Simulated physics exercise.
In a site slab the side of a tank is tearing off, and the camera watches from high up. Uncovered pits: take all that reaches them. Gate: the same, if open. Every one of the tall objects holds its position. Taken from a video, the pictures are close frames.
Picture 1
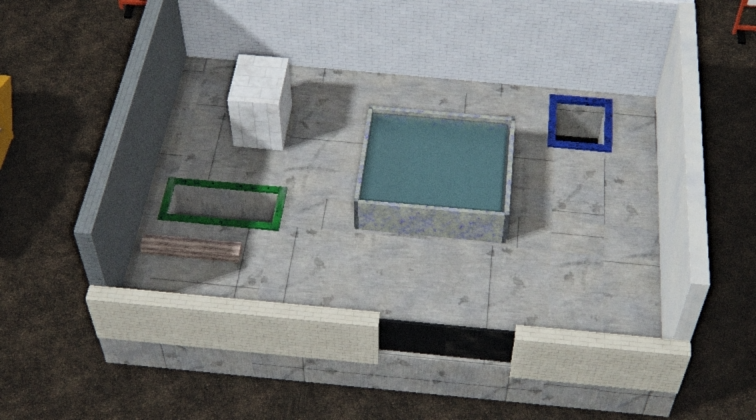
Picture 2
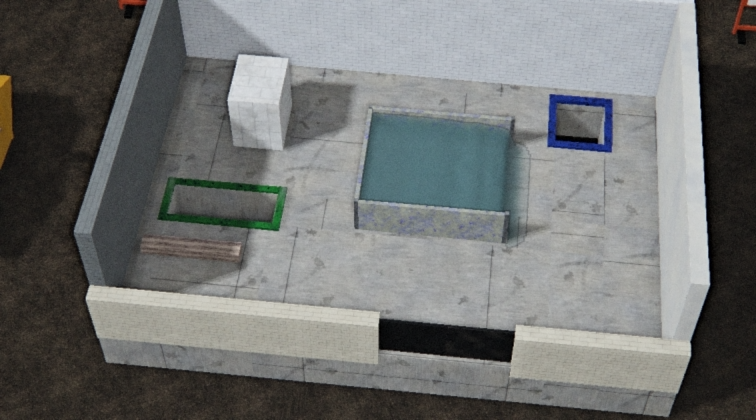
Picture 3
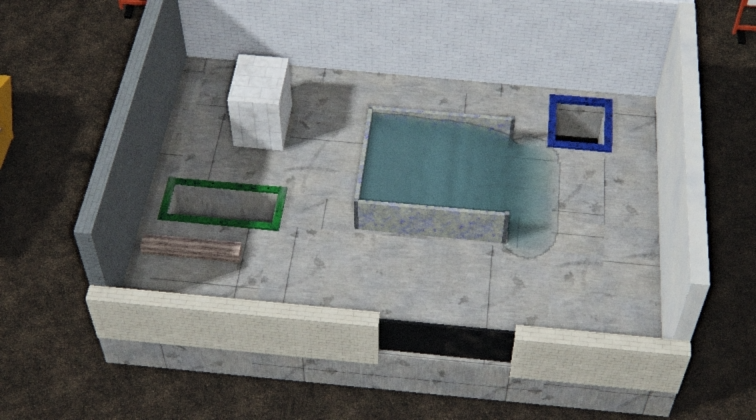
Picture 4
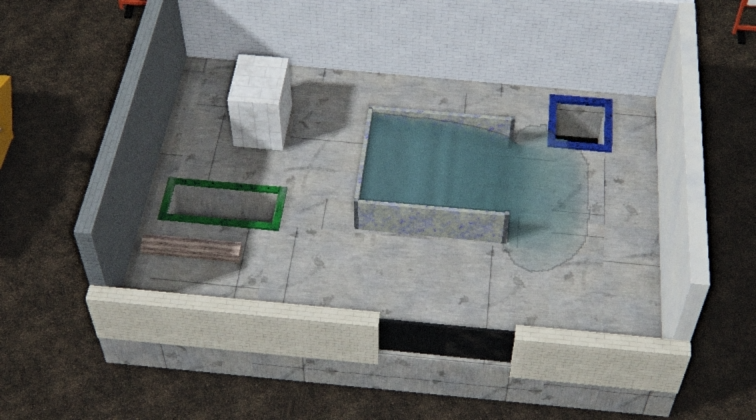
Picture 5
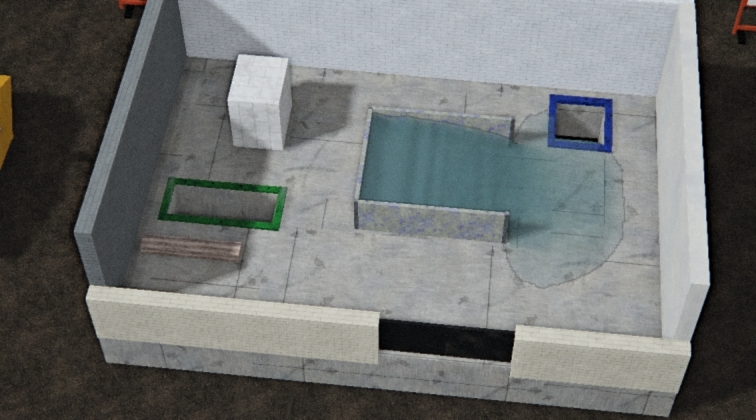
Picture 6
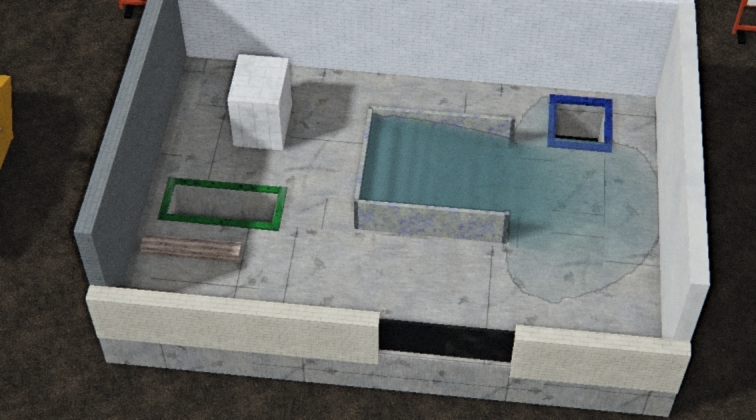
Open tank on a walled concrete slab losing its right side, with blue-green water pouring out and spreading across the floor.
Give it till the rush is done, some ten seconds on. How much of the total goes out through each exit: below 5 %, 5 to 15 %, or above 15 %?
Final split: The gate gets below 5 %; the green pit gets below 5 %; the blue pit gets above 15 %.
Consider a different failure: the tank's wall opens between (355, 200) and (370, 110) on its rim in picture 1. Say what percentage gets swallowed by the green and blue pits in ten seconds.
In percent: Green 30, blue 6.
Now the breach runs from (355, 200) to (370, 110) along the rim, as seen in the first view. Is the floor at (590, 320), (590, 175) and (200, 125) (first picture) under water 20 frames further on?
Taking them in order, I'd say not reached, not reached and swamped.
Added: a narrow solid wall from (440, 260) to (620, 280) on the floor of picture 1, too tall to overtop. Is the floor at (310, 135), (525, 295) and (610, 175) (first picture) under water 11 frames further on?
Running through them in order, the first comes out free from flooding, the second free from flooding and the last taken by the flood.
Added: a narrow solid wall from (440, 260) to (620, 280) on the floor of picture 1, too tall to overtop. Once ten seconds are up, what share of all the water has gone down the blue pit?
Blue: 30 %.
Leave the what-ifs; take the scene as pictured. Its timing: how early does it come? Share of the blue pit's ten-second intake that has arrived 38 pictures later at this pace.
I make it 90 per cent.
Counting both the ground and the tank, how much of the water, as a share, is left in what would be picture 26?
That works out to about 90 per cent.
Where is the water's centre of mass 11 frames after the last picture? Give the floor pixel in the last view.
My reading is close to (551, 204).
A moment on, water covers 25 % of the floor; the gate 0 %, the green pit 0 %, the blue pit 2 %.
Next, water covers 25 % of the floor; the gate 0 %, the green pit 0 %, the blue pit 4 %.
Then, water covers 45 % of the floor; the gate 0 %, the green pit 0 %, the blue pit 10 %.
Later, water covers 80 % of the floor; the gate 0 %, the green pit 0 %, the blue pit 20 %.
In the end, water covers 95 % of the floor; the gate 0 %, the green pit 1 %, the blue pit 23 %.
